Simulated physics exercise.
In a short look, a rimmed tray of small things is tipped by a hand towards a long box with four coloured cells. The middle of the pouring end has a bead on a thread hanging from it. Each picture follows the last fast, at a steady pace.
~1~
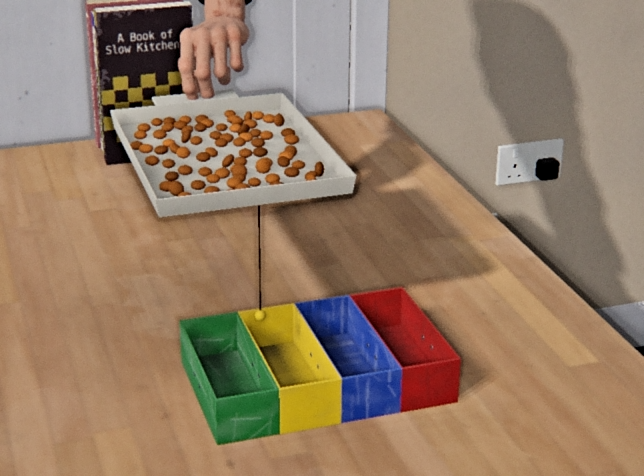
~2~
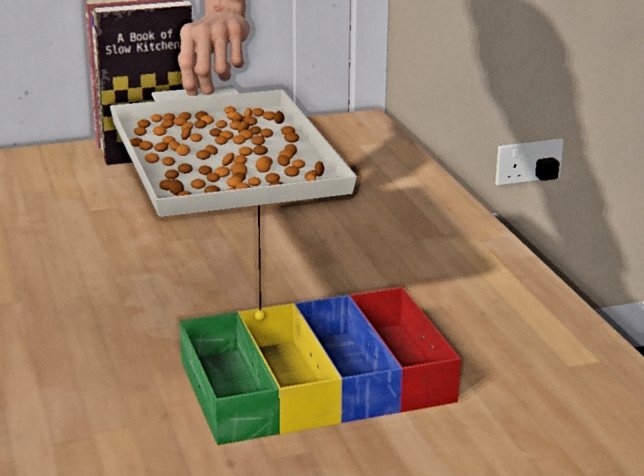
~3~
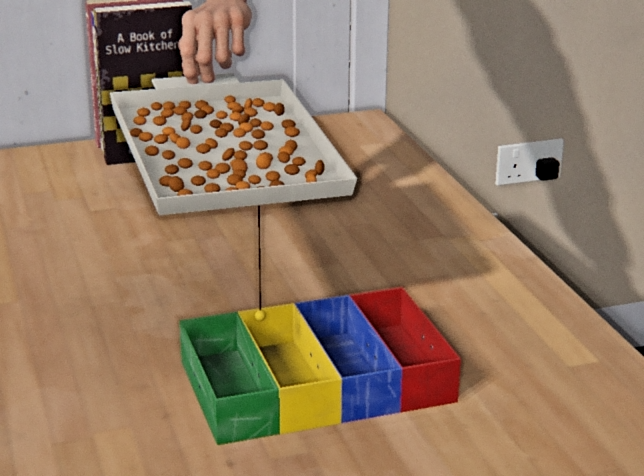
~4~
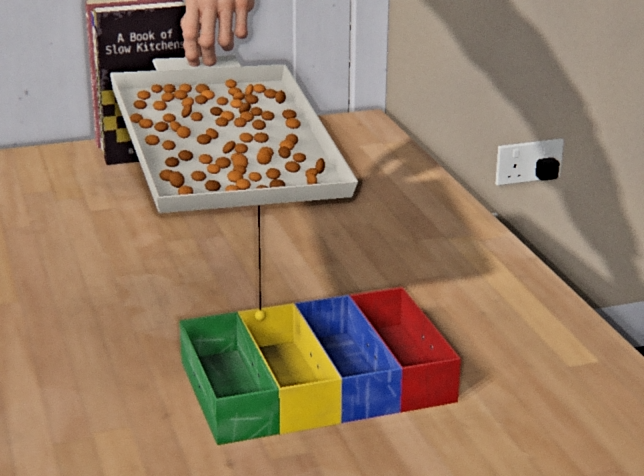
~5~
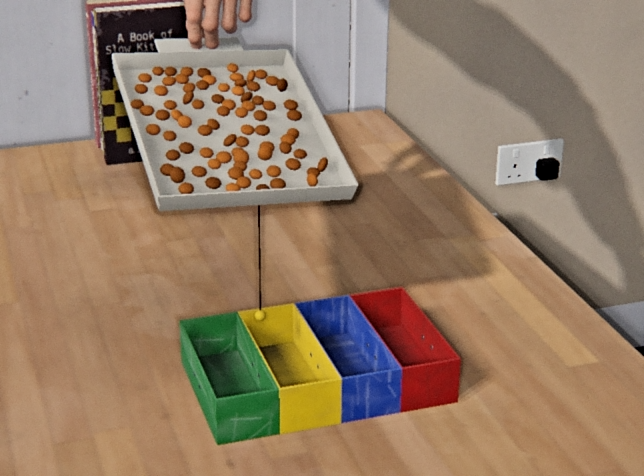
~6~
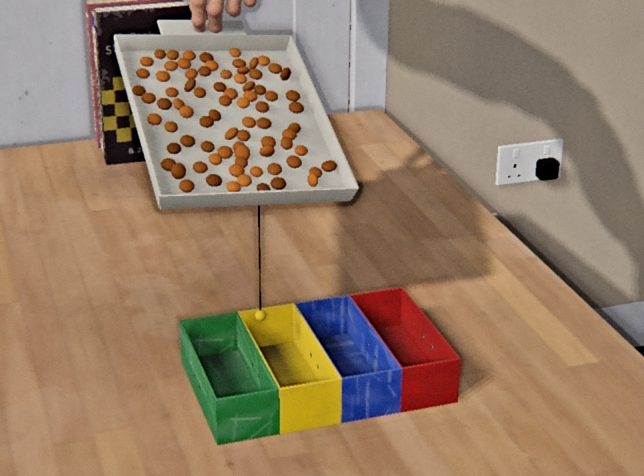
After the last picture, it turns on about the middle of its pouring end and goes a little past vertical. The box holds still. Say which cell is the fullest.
The blue cell is the fullest.
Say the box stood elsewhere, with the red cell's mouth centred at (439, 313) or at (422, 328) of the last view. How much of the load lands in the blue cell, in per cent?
20 %, 40 %.
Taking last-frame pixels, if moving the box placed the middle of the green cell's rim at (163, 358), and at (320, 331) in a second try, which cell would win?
Try one: The red cell; try two: That green cell.
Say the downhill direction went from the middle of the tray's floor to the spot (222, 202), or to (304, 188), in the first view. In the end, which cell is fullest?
That green cell first, the blue one second.
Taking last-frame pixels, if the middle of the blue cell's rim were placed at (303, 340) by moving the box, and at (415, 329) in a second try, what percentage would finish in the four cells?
Result, in turn: 100 %, 90 %.
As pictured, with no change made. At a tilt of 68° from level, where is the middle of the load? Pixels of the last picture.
The load is centred near (291, 174).
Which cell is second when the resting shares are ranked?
It's that yellow cell.
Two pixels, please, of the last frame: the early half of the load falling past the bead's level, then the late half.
Early half: (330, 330); late half: (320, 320).
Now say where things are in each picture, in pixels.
In the first picture, corners of the pouring end at (159, 198) and (352, 175), level; middle of the load at (221, 143), bits of cat kibble; bead on its thread at (261, 315); green cell at (248, 412); yellow cell at (310, 402); blue cell at (371, 391); red cell at (430, 381).
In the second picture, corners of the pouring end at (159, 198) and (352, 175), level; middle of the load at (221, 140).
In the third picture, corners of the pouring end at (160, 197) and (353, 177), tipped barely, lowest at the right corner; middle of the load at (221, 133).
In the fourth picture, corners of the pouring end at (160, 196) and (353, 180), tipped a little, lowest at the right corner; middle of the load at (222, 122).
In the fifth picture, corners of the pouring end at (161, 194) and (354, 183), tipped clearly, lowest at the right corner; middle of the load at (223, 111).
In the sixth picture, corners of the pouring end at (162, 194) and (355, 186), tipped clearly, lowest at the right corner; middle of the load at (225, 101); green cell at (248, 412); yellow cell at (310, 402); blue cell at (371, 391); red cell at (430, 381).
Soon after the last picture, tray tipped steeply; nearly all on the tray; a small part falling or outside the box.
A little later, tray tipped past a quarter turn; about a quarter on the tray; about a quarter in the blue cell; about a quarter in the yellow cell; a stray few in the green cell; a stray few in the red cell; about a quarter falling or outside the box.
Later still, tray tipped past a quarter turn; about half in the blue cell; about a third in the yellow cell; a small part in the green cell; a stray few in the red cell; a stray few falling or outside the box.
At rest, tray tipped past a quarter turn; about half in the blue cell; about a third in the yellow cell; a small part in the green cell; a stray few in the red cell; a stray few outside the box.
